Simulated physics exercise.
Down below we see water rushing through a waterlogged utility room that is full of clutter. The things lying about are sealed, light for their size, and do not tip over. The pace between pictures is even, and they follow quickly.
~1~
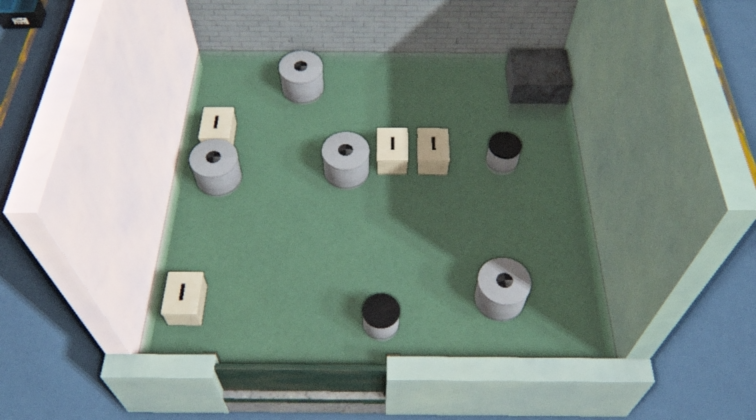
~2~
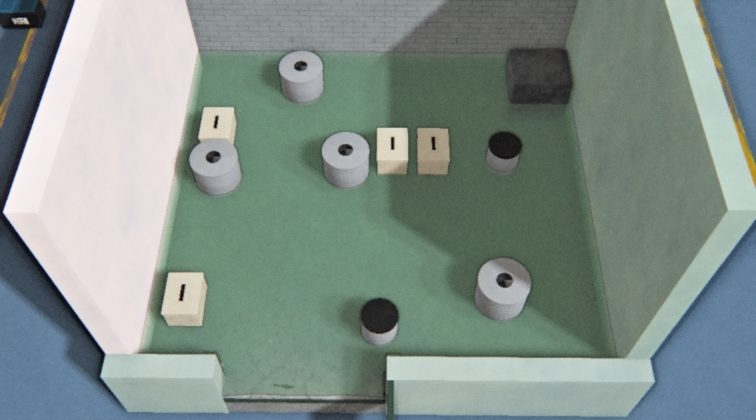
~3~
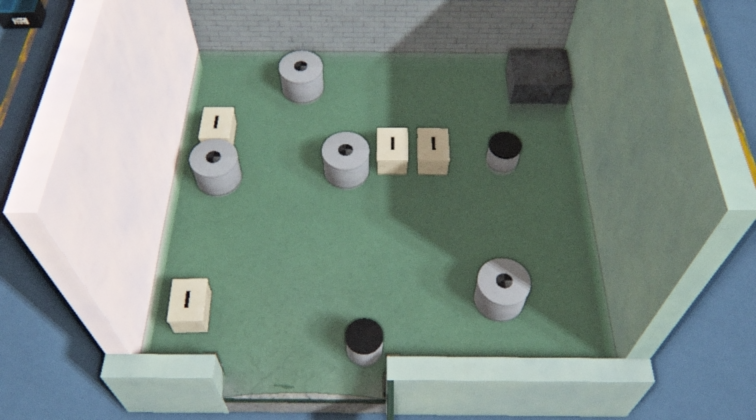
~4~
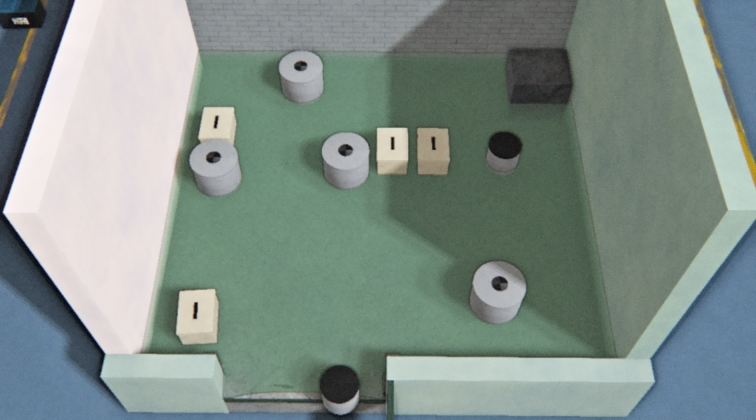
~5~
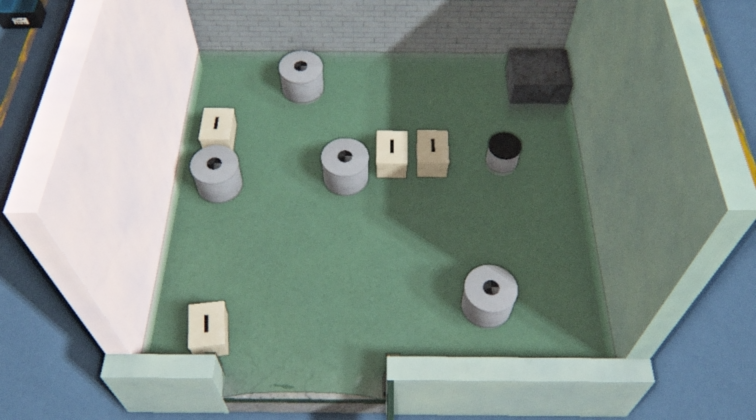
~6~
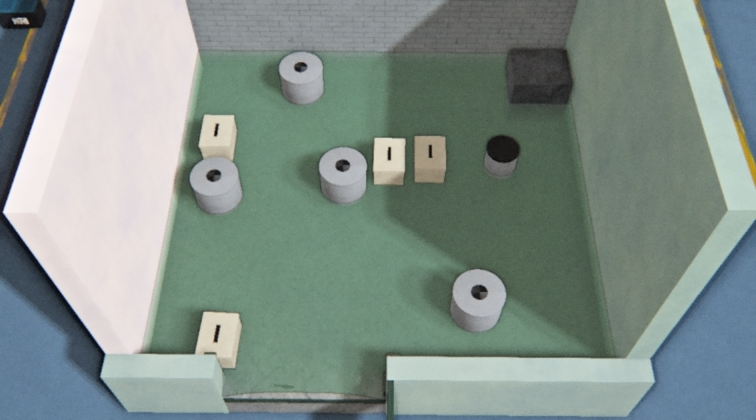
A green-floored utility room with pale walls and a gap in its low front wall is seen from high above by a still camera. Four grey cylinders, two smaller black-topped ones and four cream boxes stand about, with a dark block at back right. The front barrier drops away, the nearer black-topped cylinder slides out through the gap, and the front-left box, the right-hand grey cylinder and, slightly, others drift forward.
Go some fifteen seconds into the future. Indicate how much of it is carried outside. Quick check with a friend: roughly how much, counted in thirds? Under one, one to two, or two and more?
Two or more thirds.
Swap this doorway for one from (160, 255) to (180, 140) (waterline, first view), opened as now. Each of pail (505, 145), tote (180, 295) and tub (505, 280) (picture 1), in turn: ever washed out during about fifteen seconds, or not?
Result, in listed order: Retained / exited / retained.
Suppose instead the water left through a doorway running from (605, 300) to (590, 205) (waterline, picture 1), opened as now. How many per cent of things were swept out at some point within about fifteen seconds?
Estimate: Near 60 per cent.
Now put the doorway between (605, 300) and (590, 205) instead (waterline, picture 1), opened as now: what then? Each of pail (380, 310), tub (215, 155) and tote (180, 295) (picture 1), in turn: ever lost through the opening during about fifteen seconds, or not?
First one exits, second never exits, third never exits.
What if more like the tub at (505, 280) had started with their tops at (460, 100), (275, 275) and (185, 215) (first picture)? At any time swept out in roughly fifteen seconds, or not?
Outcome for each, listed in order: Does not leave, leaves, leaves.
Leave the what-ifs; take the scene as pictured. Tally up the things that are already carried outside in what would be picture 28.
By that point the tally is 6.
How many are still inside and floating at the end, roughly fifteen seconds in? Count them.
The figure is 2.
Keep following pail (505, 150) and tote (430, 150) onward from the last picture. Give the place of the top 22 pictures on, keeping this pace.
First near (454, 220), second near (335, 317).
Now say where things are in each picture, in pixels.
A tote at (182, 293), afloat; a tub at (505, 281) floats; 0 of 10 have shifted, in the first picture.
A tote at (182, 293), afloat; a tub at (505, 281), afloat; 0 of 10 have shifted, in the second picture.
A tote at (187, 300) floats, close to its start; a tub at (504, 281), afloat; 2 of 10 have shifted, in the third picture.
A tote at (196, 311), afloat, close to its start; a tub at (500, 284), afloat, close to its start; 2 of 10 have shifted, in the fourth picture.
A tote at (206, 324), afloat, a stride from its start; a tub at (491, 288) floats, close to its start; 5 of 10 have shifted, in the fifth picture.
A tote at (217, 334) floats, a stride from its start; a tub at (479, 293), afloat, close to its start; 8 of 10 have shifted, in the sixth picture.
A moment on, 2 of 10 are out; 8 afloat.
Next, 3 of 10 are out; 7 afloat.
Later, 6 of 10 are out; 4 afloat.
In the end, 8 of 10 are out; 2 afloat.
